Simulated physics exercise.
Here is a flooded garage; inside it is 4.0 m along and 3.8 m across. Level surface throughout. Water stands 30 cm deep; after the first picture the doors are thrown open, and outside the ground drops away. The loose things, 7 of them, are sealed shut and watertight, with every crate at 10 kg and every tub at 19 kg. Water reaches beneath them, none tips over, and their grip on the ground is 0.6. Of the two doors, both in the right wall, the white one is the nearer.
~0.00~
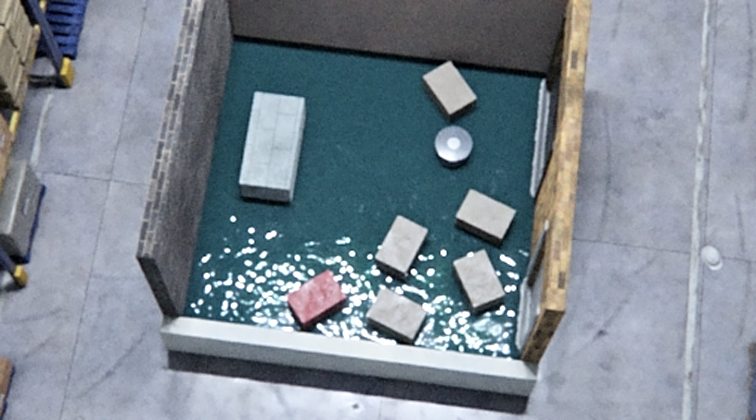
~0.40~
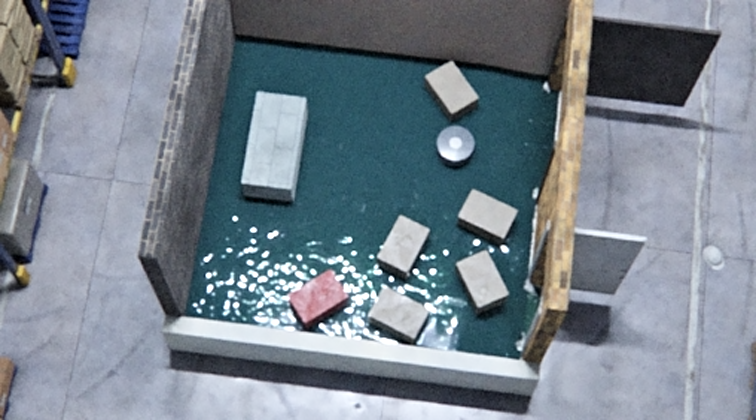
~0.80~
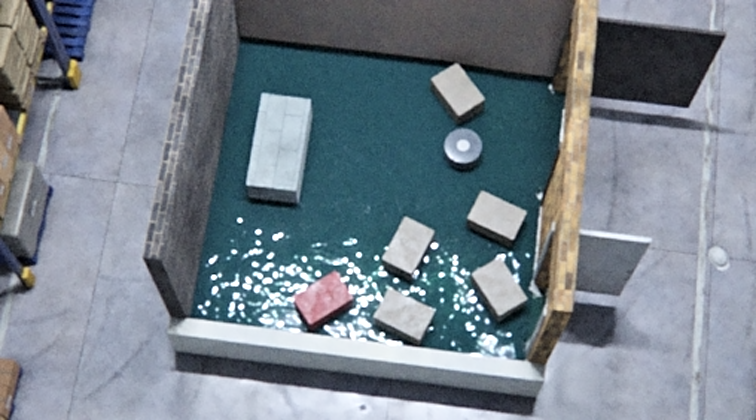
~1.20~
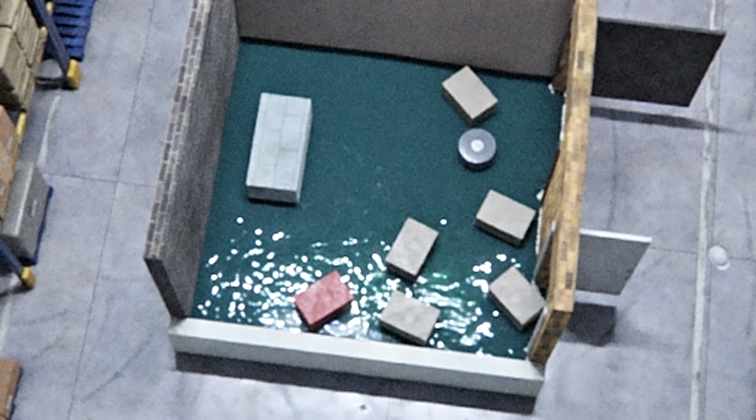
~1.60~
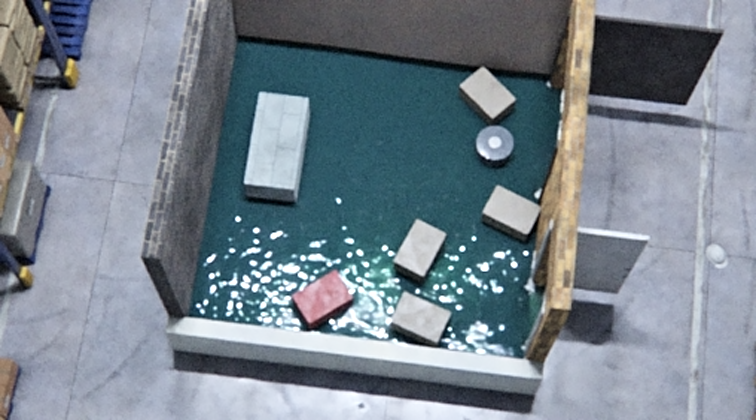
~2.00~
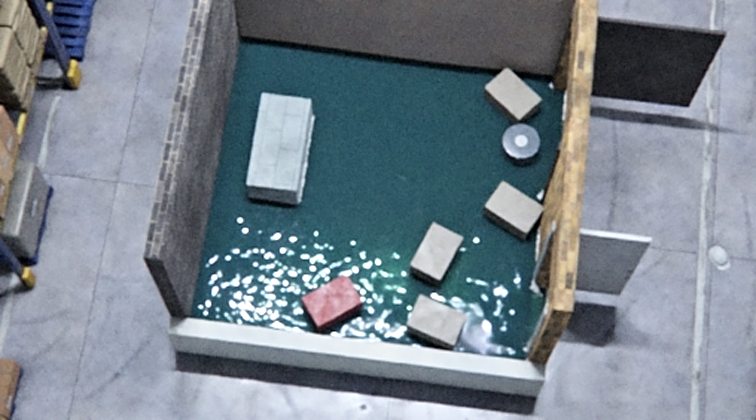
The loose crates and a round grey tub sat still in the flooded garage until two doors opened in the right wall, then drifted rightward, one crate disappearing from view while the red one barely shifted.
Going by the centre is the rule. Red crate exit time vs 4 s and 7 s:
Late or never.
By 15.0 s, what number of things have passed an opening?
7 by that time.
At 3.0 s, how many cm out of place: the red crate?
Around 50 centimetres.
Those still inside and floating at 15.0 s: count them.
Count at that moment: 0.
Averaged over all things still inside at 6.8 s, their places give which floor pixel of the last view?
It works out to somewhere near (488, 301) on the floor.
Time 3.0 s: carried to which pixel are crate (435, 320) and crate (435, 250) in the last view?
Estimated pixels: (477, 323) and (474, 251).
After 3.0 s the red crate is near (366, 304), 0.5 m from its start, afloat; 3 of 7 are out; 4 afloat.
After 6.8 s the red crate is near (463, 313), 1.6 m from its start, afloat; 5 of 7 are out; 2 afloat.
After 11.0 s the red crate has gone out (at 9.8 s); 7 of 7 are out; 0 afloat.
After 15.0 s the red crate has gone out (at 9.8 s); 7 of 7 are out; 0 afloat.
